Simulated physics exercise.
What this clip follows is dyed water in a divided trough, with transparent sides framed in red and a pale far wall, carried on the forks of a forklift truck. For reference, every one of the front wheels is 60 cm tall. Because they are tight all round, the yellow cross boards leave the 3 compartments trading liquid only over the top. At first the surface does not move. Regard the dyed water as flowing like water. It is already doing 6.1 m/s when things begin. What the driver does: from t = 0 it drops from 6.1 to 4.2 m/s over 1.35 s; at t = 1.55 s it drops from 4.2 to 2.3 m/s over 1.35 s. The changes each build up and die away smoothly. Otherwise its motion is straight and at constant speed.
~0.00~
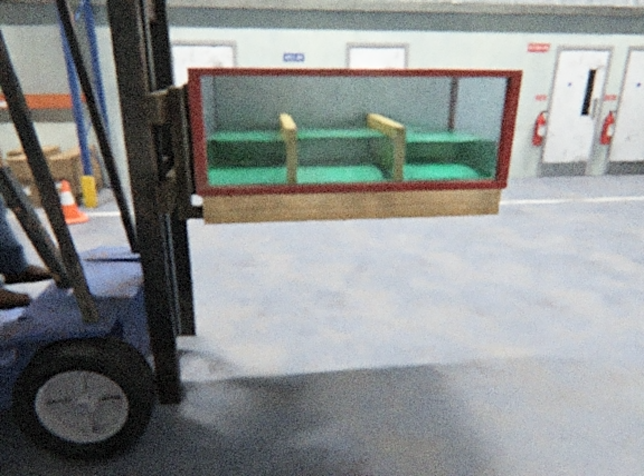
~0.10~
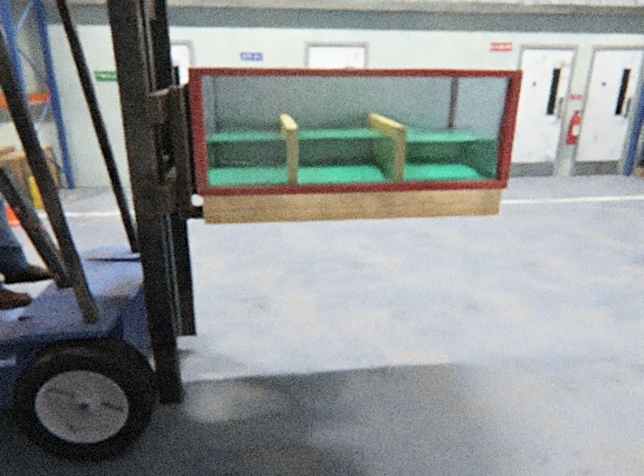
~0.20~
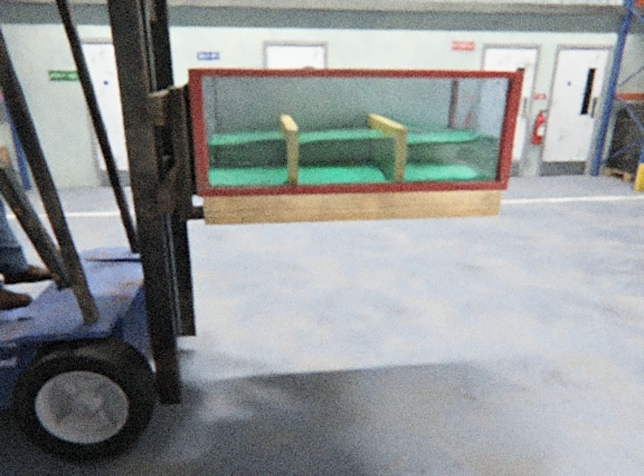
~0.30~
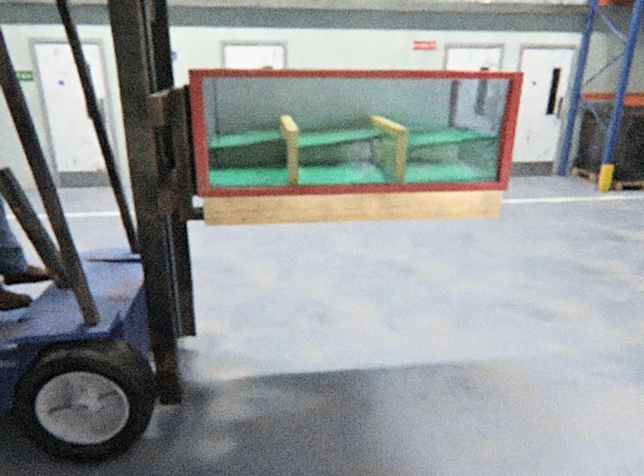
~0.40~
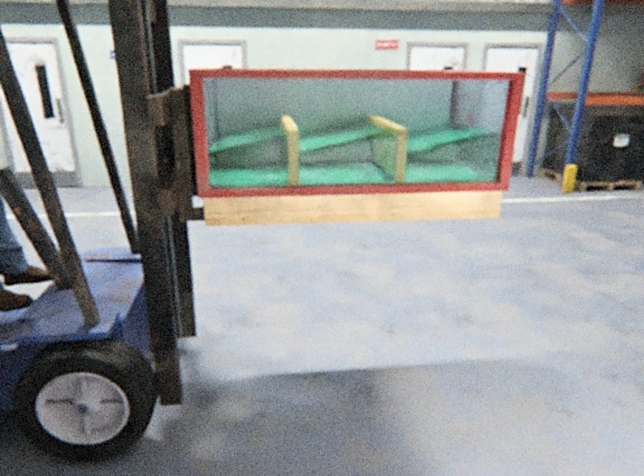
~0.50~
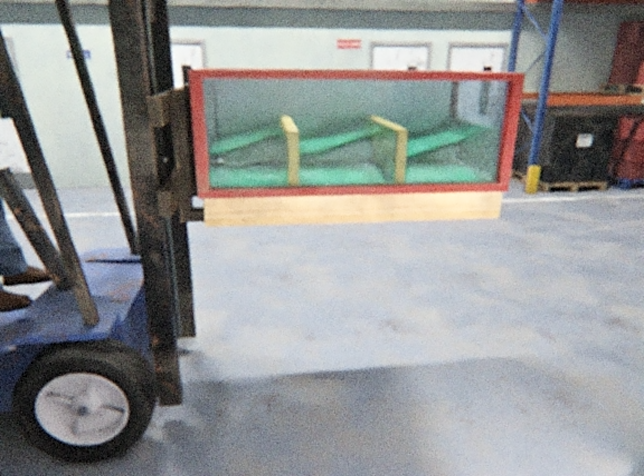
We see a forklift carrying a red-framed, clear-sided trough of green liquid rightward past doors and shelving; the liquid starts nearly level, then slopes in all three compartments, rising toward the right between the yellow cross boards.
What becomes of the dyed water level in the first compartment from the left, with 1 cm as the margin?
Oh, that one kept what it had.
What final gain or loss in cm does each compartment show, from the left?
From the left they end at 0, 1 down and 1 up.
After 1.30 s the mean depths from the left are 20, 20, 20 cm.
After 2.30 s the mean depths from the left are 20, 19, 21 cm.
After 3.40 s the mean depths from the left are 20, 19, 21 cm.
After 5.89 s the mean depths from the left are 20, 19, 21 cm.
